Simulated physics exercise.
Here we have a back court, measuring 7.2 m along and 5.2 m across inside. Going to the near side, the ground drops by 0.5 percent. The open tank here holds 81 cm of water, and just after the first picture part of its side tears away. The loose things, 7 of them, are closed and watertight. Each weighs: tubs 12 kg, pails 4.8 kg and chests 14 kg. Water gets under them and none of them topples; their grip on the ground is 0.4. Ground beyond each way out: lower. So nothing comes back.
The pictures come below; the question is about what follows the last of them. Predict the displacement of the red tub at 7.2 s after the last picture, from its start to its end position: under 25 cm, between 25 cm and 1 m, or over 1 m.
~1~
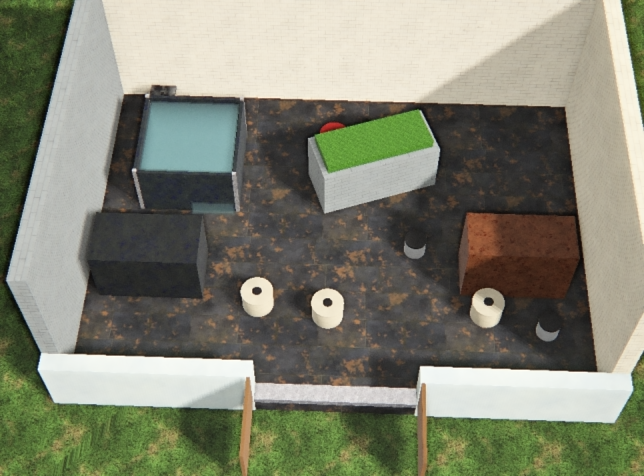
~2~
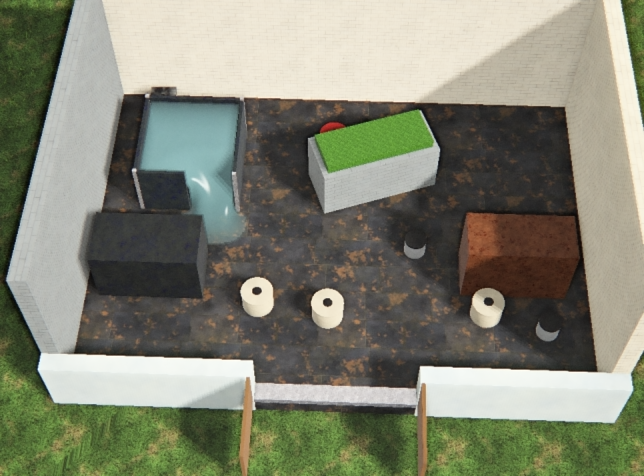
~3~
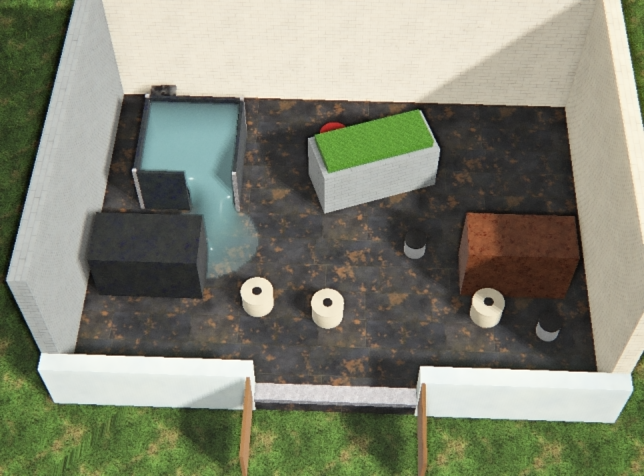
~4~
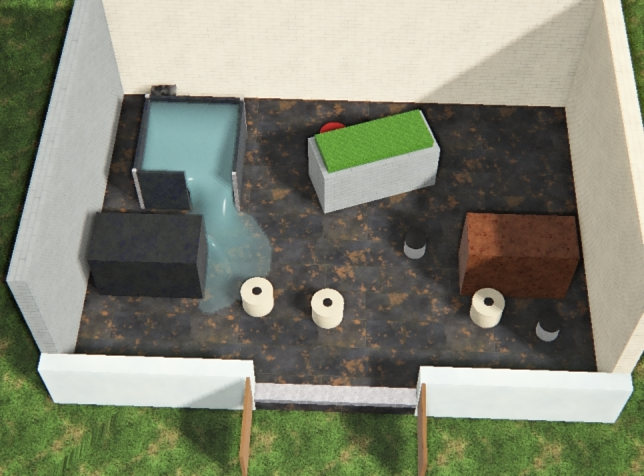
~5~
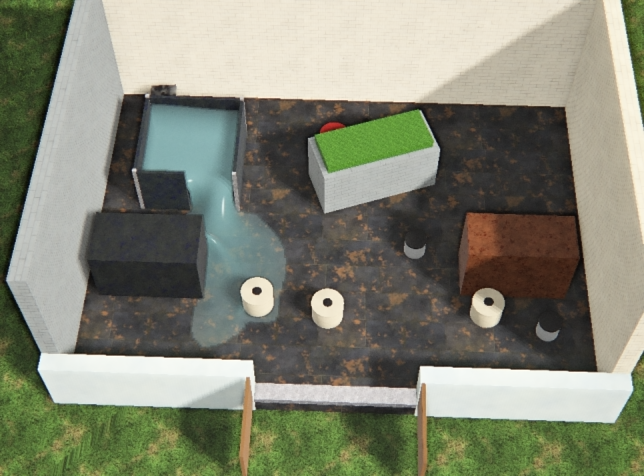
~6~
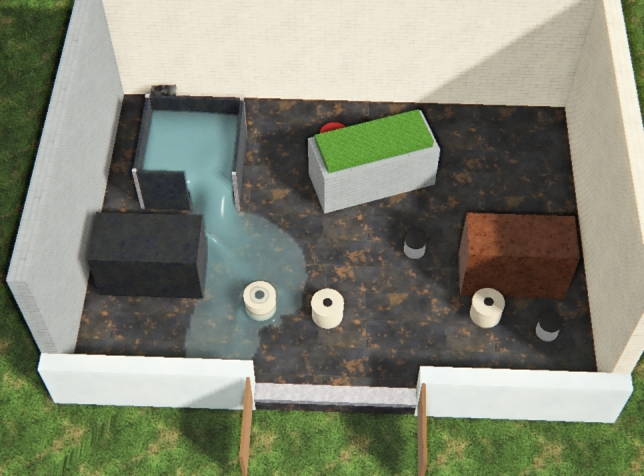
Under 25 cm.
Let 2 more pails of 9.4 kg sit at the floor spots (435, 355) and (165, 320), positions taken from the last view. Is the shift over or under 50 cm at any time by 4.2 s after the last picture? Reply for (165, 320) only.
Within it.
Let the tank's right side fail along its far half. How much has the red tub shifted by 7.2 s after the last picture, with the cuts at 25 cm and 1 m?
Result: Red tub displaced far.
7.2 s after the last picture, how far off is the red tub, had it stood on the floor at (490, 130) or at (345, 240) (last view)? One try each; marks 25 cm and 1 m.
At the first spot it keeps its position; at the second it keeps its position.
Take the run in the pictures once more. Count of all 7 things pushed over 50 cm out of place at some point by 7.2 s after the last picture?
3 in all.
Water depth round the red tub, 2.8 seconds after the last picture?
0 cm or so.
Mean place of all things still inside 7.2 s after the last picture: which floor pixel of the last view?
I'd put it around (422, 250).
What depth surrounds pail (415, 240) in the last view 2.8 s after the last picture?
Around 0 centimetres.
Then, 0.9 s after the last picture the red tub is near (334, 133), 0.0 m from its start, aground; 1 of 7 are out; 0 afloat.
Then, 2.8 s after the last picture the red tub is near (334, 133), 0.0 m from its start, aground; 1 of 7 are out; 0 afloat.
Then, 4.8 s after the last picture the red tub is near (334, 133), 0.0 m from its start, aground; 1 of 7 are out; 0 afloat.
Then, 7.2 s after the last picture the red tub is near (334, 133), 0.0 m from its start, aground; 1 of 7 are out; 0 afloat.
